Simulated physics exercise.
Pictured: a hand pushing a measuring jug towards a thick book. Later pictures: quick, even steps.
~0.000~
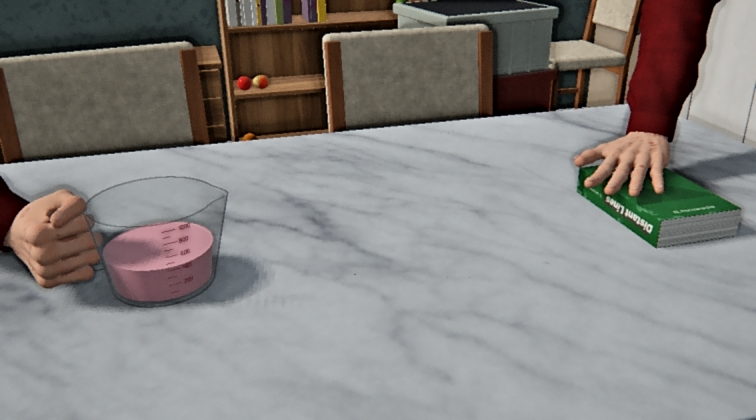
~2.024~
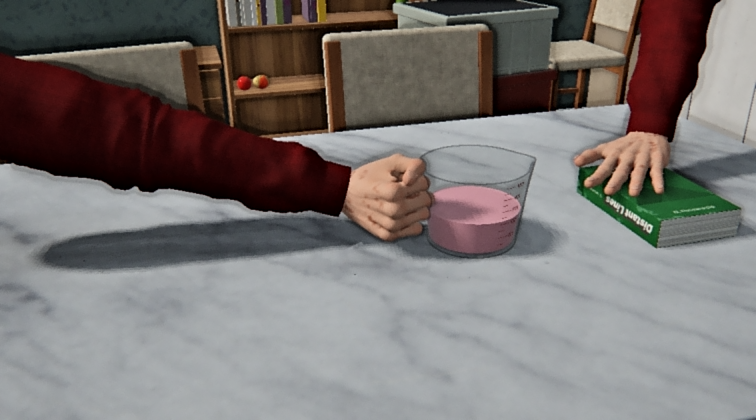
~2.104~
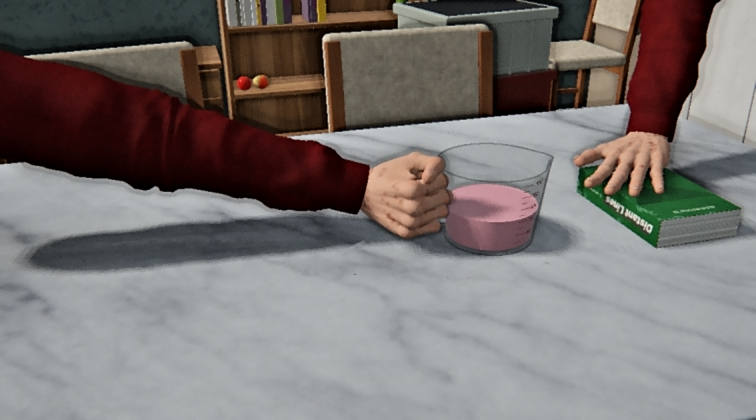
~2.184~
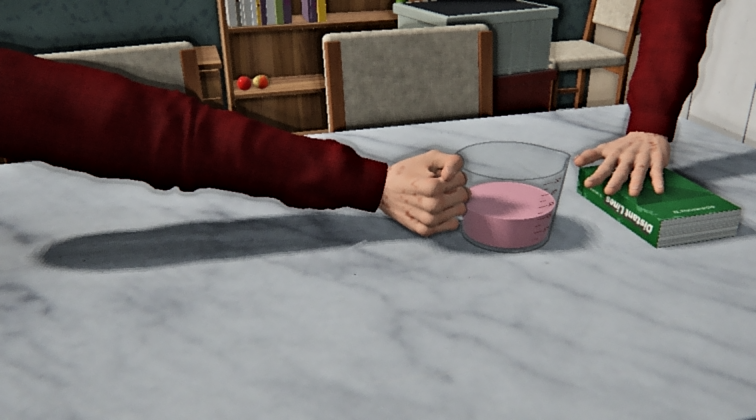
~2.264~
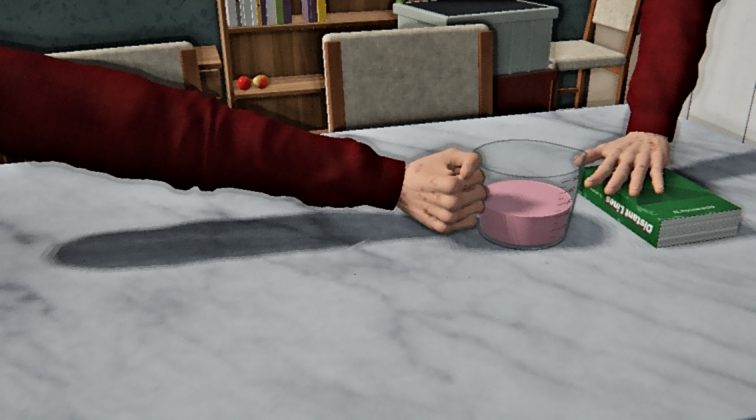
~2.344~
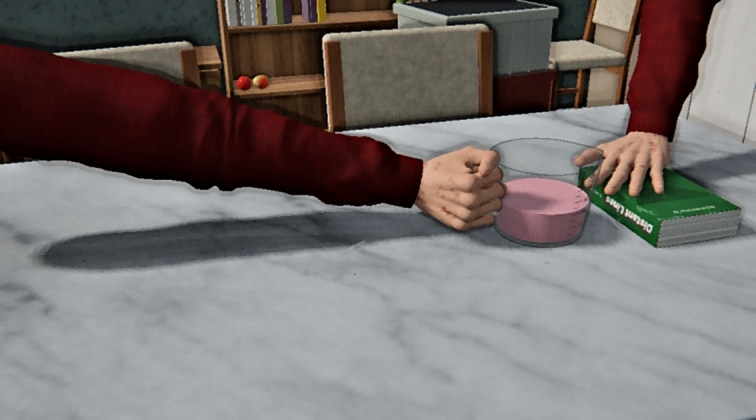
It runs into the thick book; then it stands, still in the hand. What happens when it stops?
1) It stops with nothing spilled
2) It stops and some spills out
1, it stops with nothing spilled.
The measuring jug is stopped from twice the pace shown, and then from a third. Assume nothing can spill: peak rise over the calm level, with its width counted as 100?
Peak rise: 45 percent, then 5 percent.
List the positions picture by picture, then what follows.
In the first frame, at rest; measuring jug (158, 238) about half full; thick book (653, 199).
In the second frame, under way; measuring jug about half full, surface at (473, 205).
In the third frame, on by 15 px; measuring jug (490, 196) about half full.
In the fourth frame, on by 15 px; measuring jug about half full, surface at (507, 201).
In the fifth frame, on by 15 px; measuring jug (525, 192) about half full.
In the sixth frame, on by 15 px; measuring jug about half full, surface at (541, 196); thick book (653, 199).
Around 2.5 s, the measuring jug meets the thick book.
Around 2.6 s, the pink milk surges up the wall; the wave climbs under half way to the rim.
Around 3.9 s, the measuring jug stands at the thick book; none is lost.
